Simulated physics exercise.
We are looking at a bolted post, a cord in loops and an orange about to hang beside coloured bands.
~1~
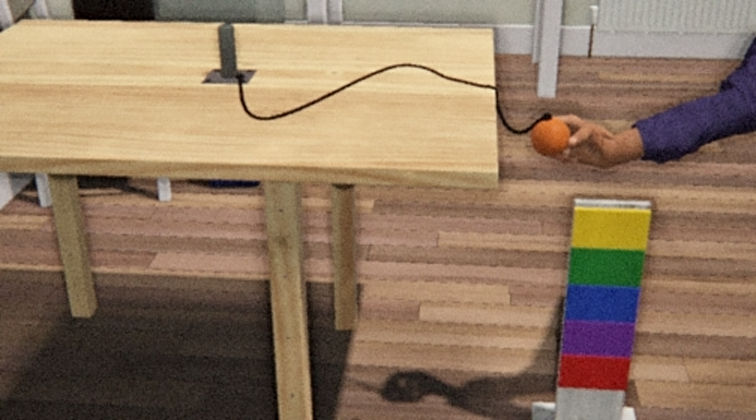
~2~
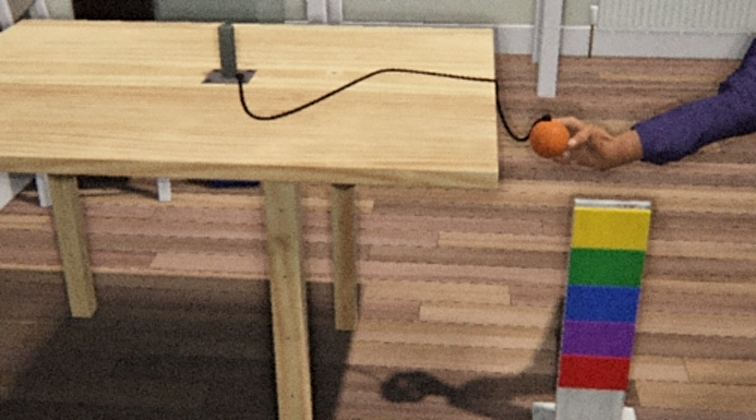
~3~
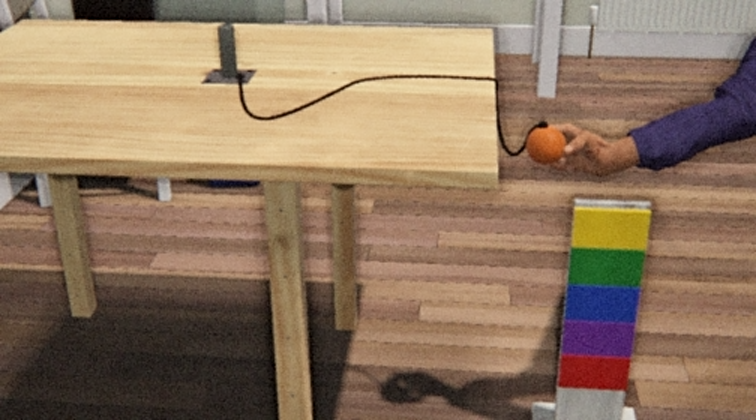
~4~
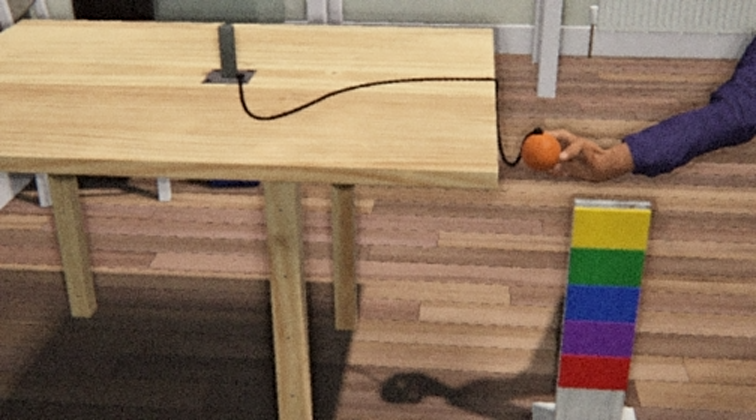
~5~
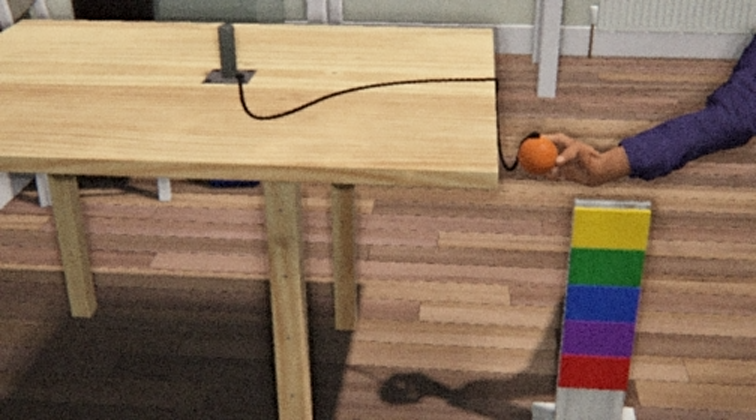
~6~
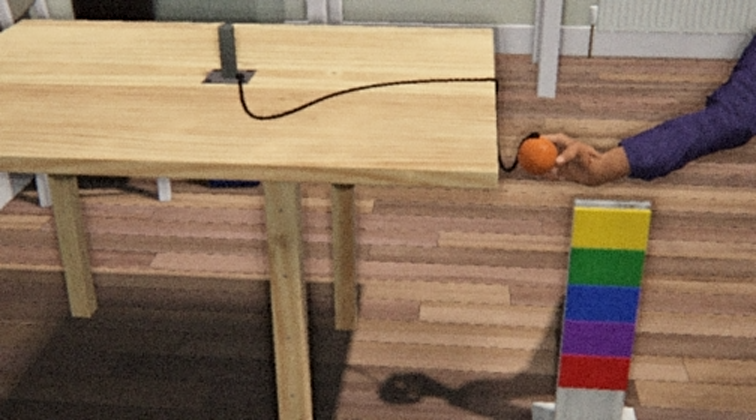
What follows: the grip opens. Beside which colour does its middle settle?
The red one.
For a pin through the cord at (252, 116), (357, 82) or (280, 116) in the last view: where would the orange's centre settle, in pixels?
About (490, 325), (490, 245) and (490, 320).
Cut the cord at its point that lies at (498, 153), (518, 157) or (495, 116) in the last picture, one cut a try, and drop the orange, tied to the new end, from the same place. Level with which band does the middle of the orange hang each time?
In that order: Blue; purple; green.
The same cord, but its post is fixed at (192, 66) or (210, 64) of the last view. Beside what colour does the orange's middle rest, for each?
Taking them in turn: Purple; purple.
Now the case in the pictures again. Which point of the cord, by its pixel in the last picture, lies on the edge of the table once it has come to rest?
The one at (370, 87).
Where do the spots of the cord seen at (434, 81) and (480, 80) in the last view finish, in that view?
Near (492, 168) and (489, 210).
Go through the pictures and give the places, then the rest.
The first frame shows orange (550, 137); yellow (611, 230); green (606, 268); blue (602, 305); purple (598, 340); red (594, 374).
The second frame shows orange (550, 139); cord through (241, 93) (282, 116) (343, 88) (413, 72) (497, 97).
The third frame shows orange (546, 146).
The fourth frame shows orange (542, 152); cord through (241, 93) (282, 116) (348, 90) (441, 80) (497, 128).
The fifth frame shows orange (538, 156).
The sixth frame shows orange (538, 156); cord through (241, 93) (282, 115) (352, 90) (447, 81) (496, 134).
Soon after, orange near (476, 336); level with purple.
After that, orange near (474, 365); level with red.
In the end, orange near (475, 370); level with red. The cord holds its middle at red.
